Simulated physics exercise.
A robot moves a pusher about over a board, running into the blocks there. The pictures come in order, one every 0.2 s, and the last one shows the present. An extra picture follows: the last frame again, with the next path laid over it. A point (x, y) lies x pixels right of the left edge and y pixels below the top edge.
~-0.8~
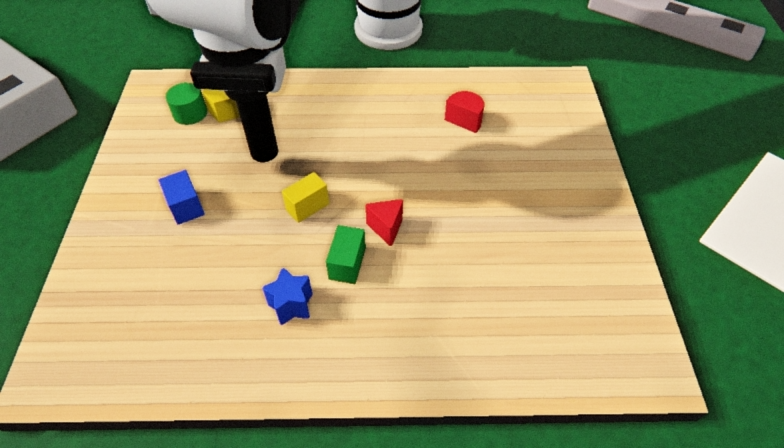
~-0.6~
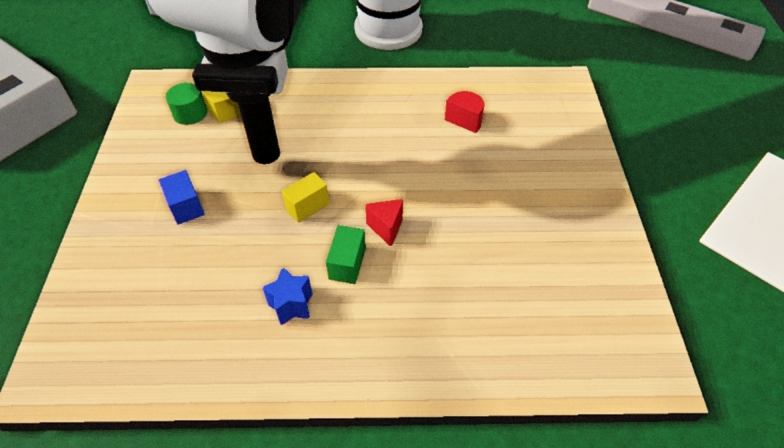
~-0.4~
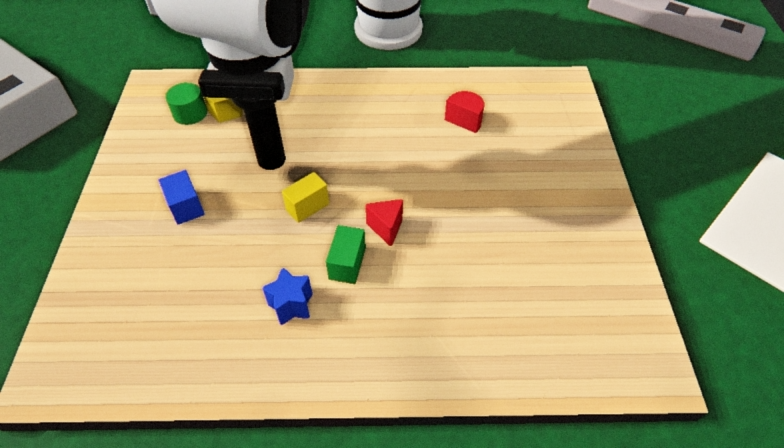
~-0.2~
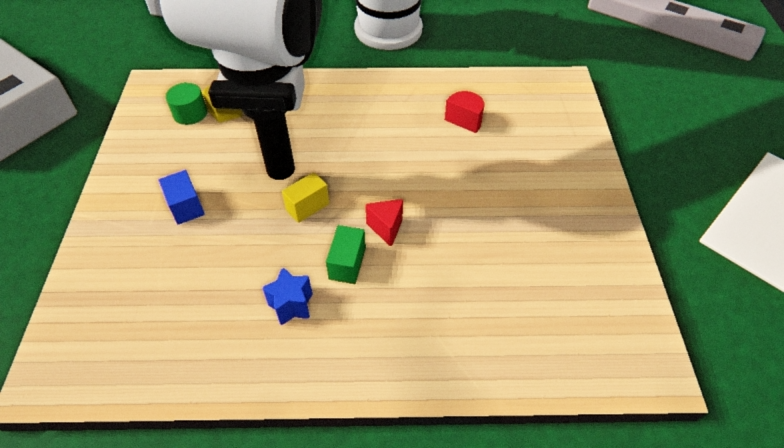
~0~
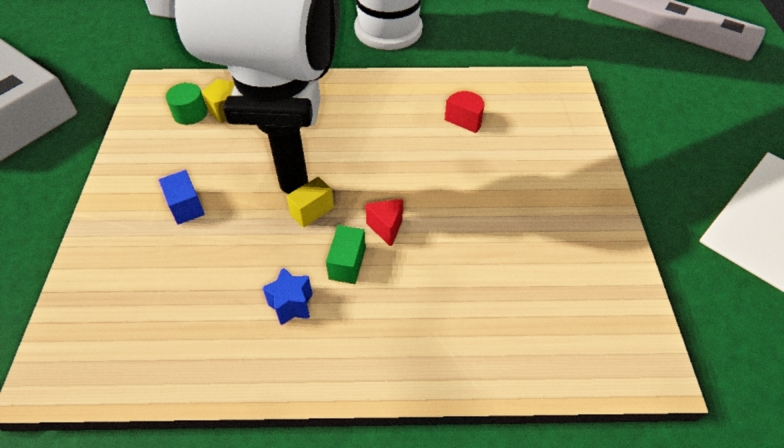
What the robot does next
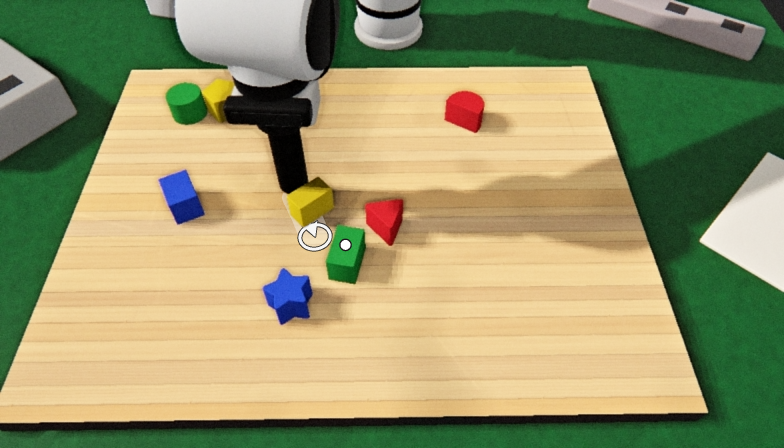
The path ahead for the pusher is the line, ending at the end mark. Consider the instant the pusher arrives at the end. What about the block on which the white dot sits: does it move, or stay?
It shifts position.
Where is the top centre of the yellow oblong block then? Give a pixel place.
Answer: (339, 222).
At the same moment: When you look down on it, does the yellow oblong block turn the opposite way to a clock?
Answer: Yes.
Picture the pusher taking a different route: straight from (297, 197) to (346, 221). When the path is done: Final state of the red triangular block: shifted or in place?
It gets no push and keeps its place.
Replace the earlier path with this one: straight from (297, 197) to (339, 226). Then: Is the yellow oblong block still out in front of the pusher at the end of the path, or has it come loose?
It holds its place in front.
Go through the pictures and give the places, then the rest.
In the first frame, lower end of the pusher (265, 153), tops of blocks, yellow oblong block (304, 187), green oblong block (346, 245), red triangular block (386, 210).
In the second frame, pusher (266, 155), blocks as before.
In the third frame, pusher (272, 160), blocks as before.
In the fourth frame, pusher (281, 170), blocks as before.
In the fifth frame, pusher (294, 184), yellow oblong block (309, 192), green oblong block (346, 245), red triangular block (386, 210).
The drawn path runs straight from (297, 197) to (315, 237); the dot is on the green oblong block.
The first path, step by step. Halfway along, pusher (304, 204); yellow oblong block (325, 210), turned 25° anticlockwise.
At the end, pusher (313, 225); yellow oblong block (339, 222), turned 30° anticlockwise; green oblong block (354, 250), turned 15° clockwise; red triangular block not moved.
